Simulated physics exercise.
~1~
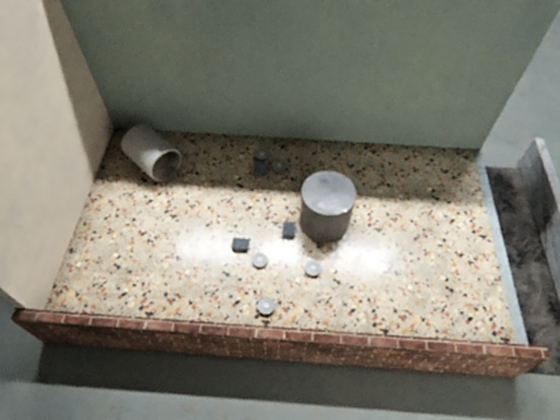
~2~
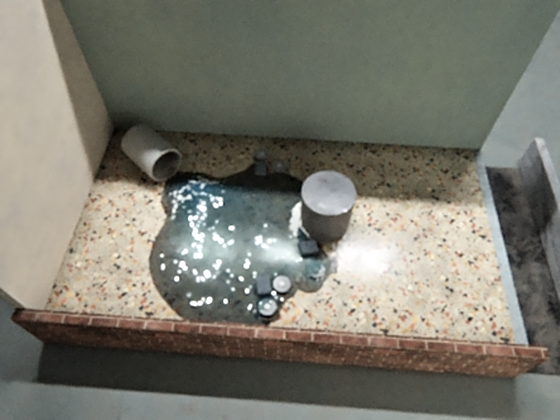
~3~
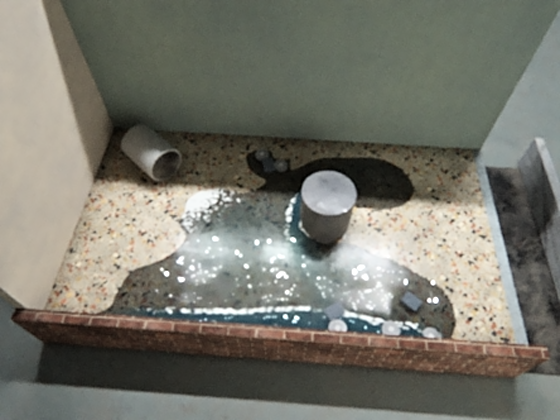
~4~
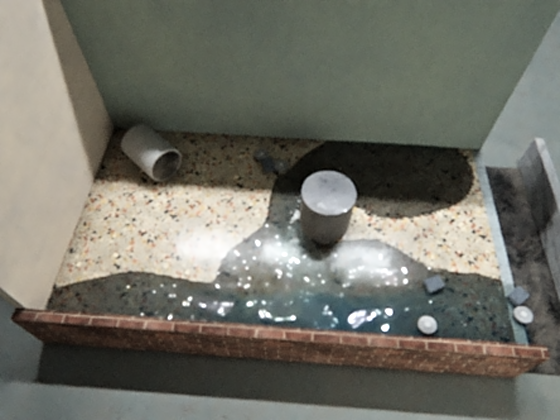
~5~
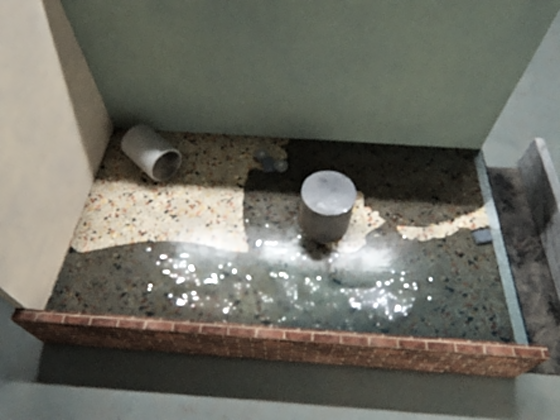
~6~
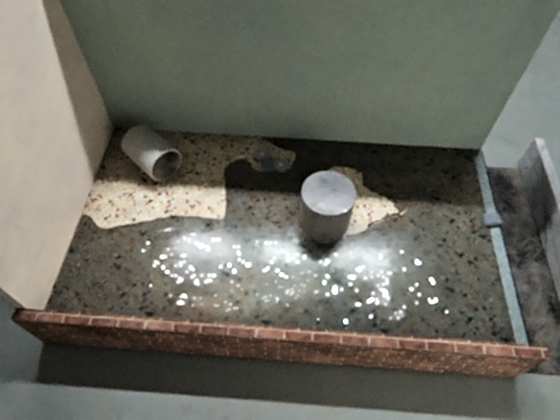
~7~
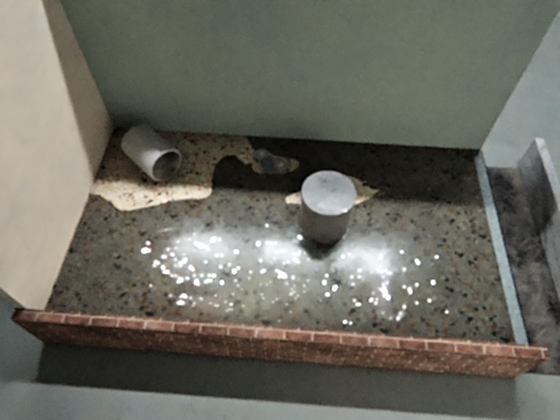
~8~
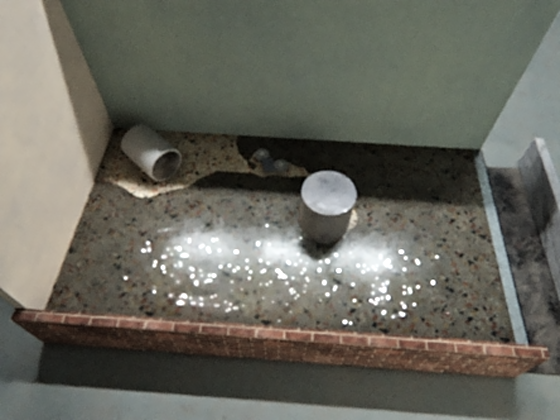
In a packing shed seen from above, water spread from a drum lying on its side across the speckled floor, carrying several small blocks and lids rightward until they went out of view, and the floor ended mostly wet, with a few small things near the back wall.
